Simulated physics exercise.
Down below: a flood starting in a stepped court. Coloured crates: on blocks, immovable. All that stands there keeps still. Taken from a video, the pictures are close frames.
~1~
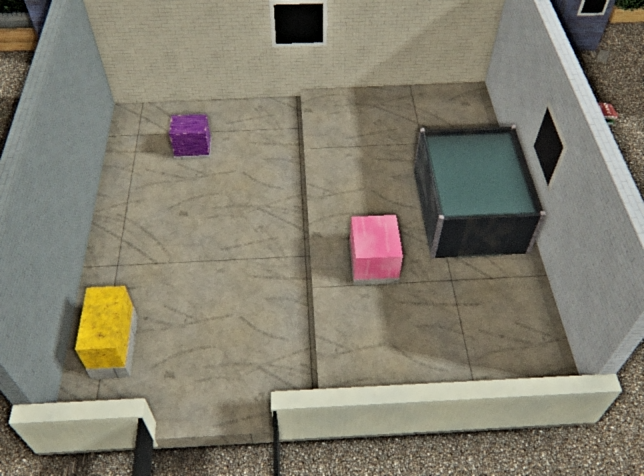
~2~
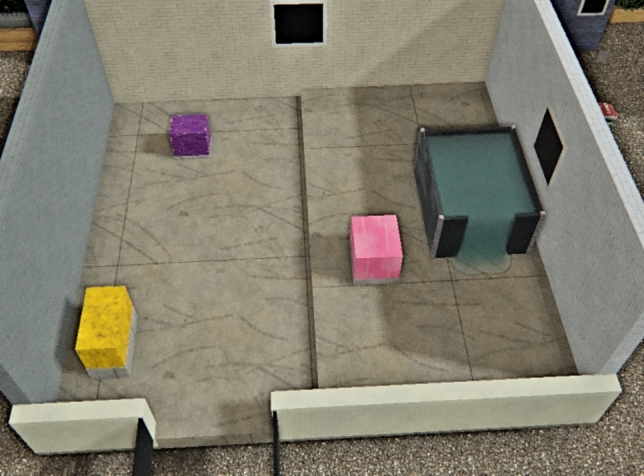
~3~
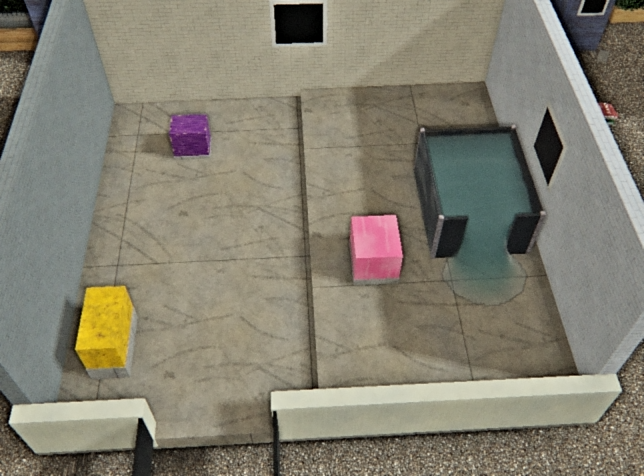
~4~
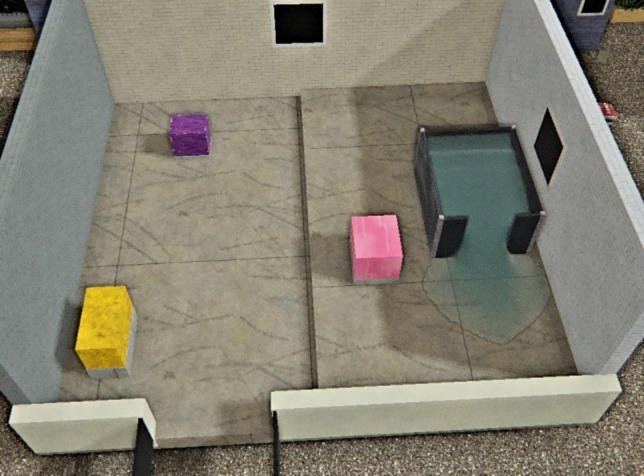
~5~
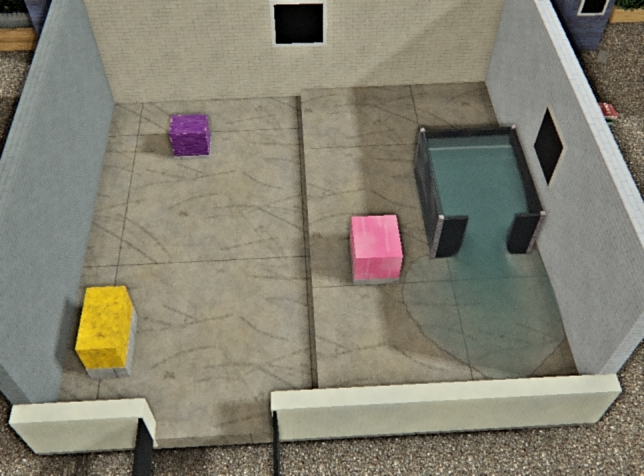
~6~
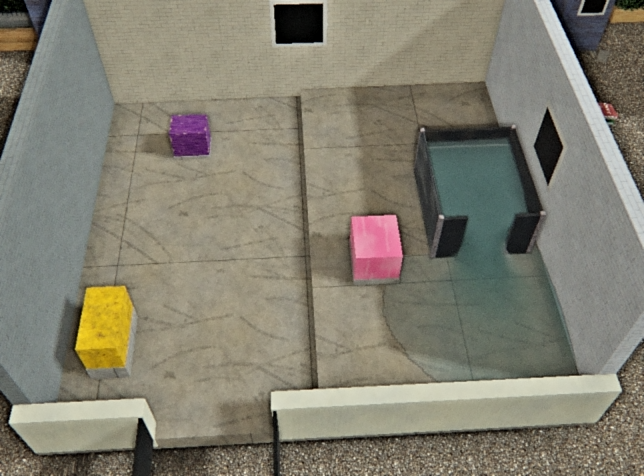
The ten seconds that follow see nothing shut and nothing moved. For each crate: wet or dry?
My prediction: The yellow crate is out of reach of the water. The pink crate is out of reach of the water. The purple crate is within reach of the water.
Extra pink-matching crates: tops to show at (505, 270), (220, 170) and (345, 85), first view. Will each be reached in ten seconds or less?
In turn: Takes water, remains dry, escapes it.
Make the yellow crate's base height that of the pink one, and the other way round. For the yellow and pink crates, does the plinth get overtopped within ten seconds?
With the swap, yellow is flooded while pink avoids the flood.
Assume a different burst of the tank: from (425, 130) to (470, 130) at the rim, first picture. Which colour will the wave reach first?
Answer: The purple-painted one.
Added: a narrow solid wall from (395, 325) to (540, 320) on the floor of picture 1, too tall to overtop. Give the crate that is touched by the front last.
Looks like the purple one.
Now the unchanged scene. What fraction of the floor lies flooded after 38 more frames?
I'd say close to 55 per cent.
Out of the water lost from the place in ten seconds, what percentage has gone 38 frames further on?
About 45 per cent.
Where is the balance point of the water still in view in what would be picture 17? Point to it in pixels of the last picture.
That puts it at around (461, 279).
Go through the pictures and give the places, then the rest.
Still water in the open tank at (478, 174), in the first frame.
The front is at (457, 265), out from the gap at (484, 239), in the second frame.
Water pours out at (483, 241) and has run to (481, 300), in the third frame.
The front is at (494, 338), out from the gap at (483, 242), in the fourth frame.
Water pours out at (483, 242) and has run to a hidden place, in the fifth frame.
The front is at a hidden place, out from the gap at (483, 241), in the sixth frame.
A moment on, water covers 20 % of the floor; the yellow crate not reached, the pink crate water round its plinth, the purple crate not reached.
Next, water covers 20 % of the floor; the yellow crate not reached, the pink crate water round its plinth, the purple crate not reached.
Then, water covers 40 % of the floor; the yellow crate water round its plinth, the pink crate water round its plinth, the purple crate not reached.
Later, water covers 55 % of the floor; the yellow crate water round its plinth, the pink crate water round its plinth, the purple crate water round its plinth.
In the end, water covers 75 % of the floor; the yellow crate stayed above the water, the pink crate stayed above the water, the purple crate was topped.
